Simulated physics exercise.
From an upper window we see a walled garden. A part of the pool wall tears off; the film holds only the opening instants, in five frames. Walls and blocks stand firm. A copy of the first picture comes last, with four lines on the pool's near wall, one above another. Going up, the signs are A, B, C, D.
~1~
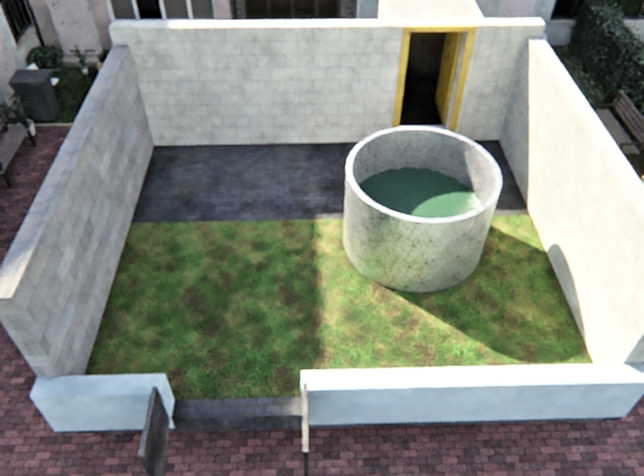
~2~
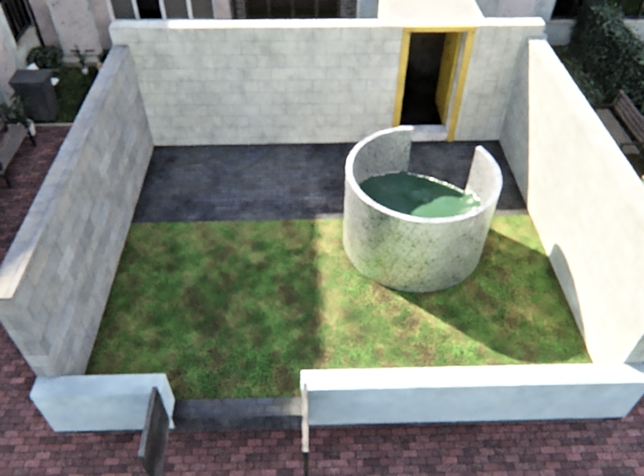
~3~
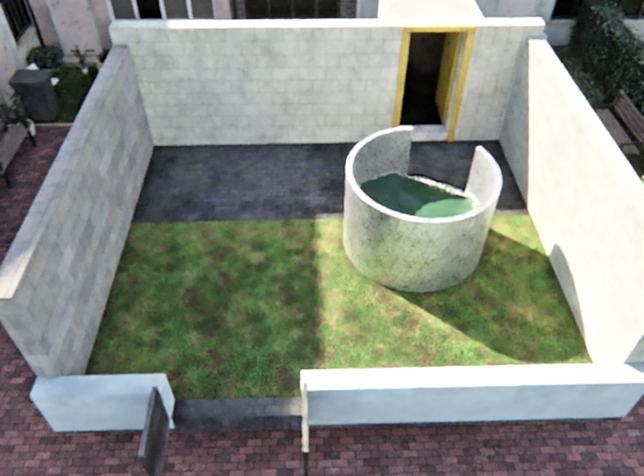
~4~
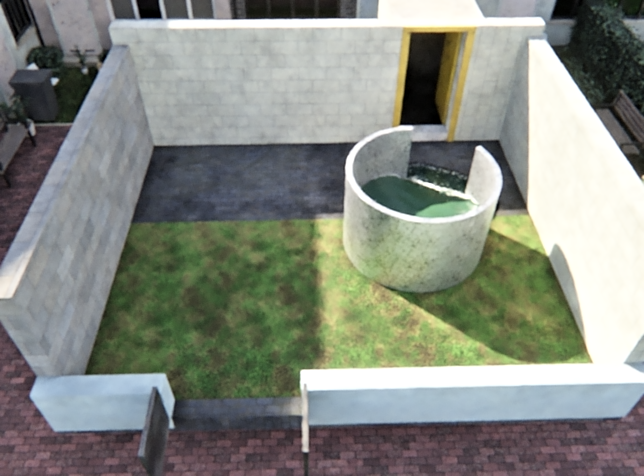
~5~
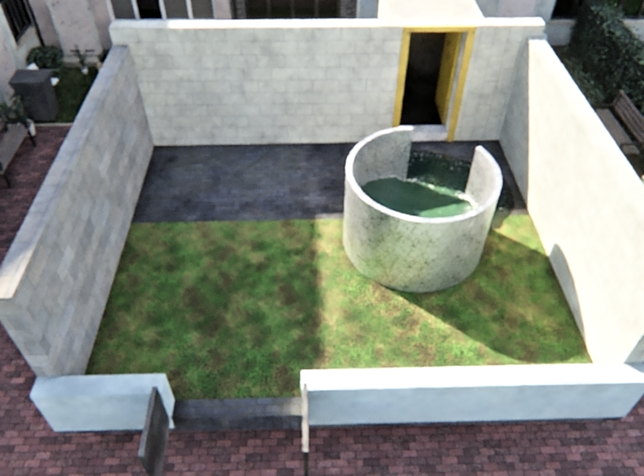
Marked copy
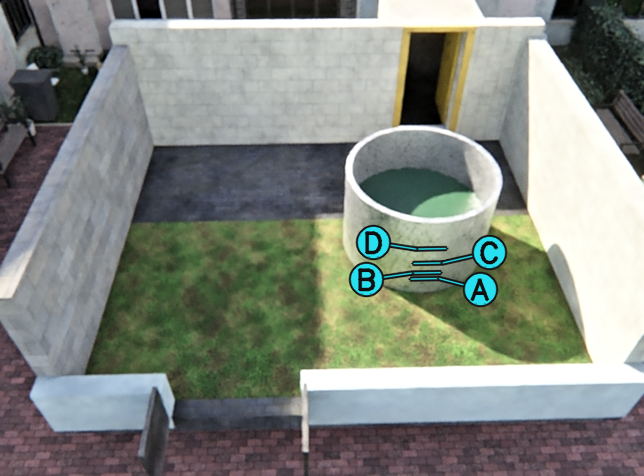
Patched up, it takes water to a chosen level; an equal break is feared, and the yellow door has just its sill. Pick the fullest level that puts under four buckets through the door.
That is mark B.
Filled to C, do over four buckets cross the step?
Yes.
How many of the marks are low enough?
Two of the four.
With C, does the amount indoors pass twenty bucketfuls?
No, it does not.
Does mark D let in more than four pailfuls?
Yes, it does.
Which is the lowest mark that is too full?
That would be C.
On the marked copy, A at (424, 278); B at (426, 272); C at (428, 263); D at (431, 248); from the bottom up A, B, C, D.
With A, nothing gets over.
With B, a splash gets over, under a bucket.
With C, about 8 bucketfuls get in.
With D, dozens of bucketfuls pour in.
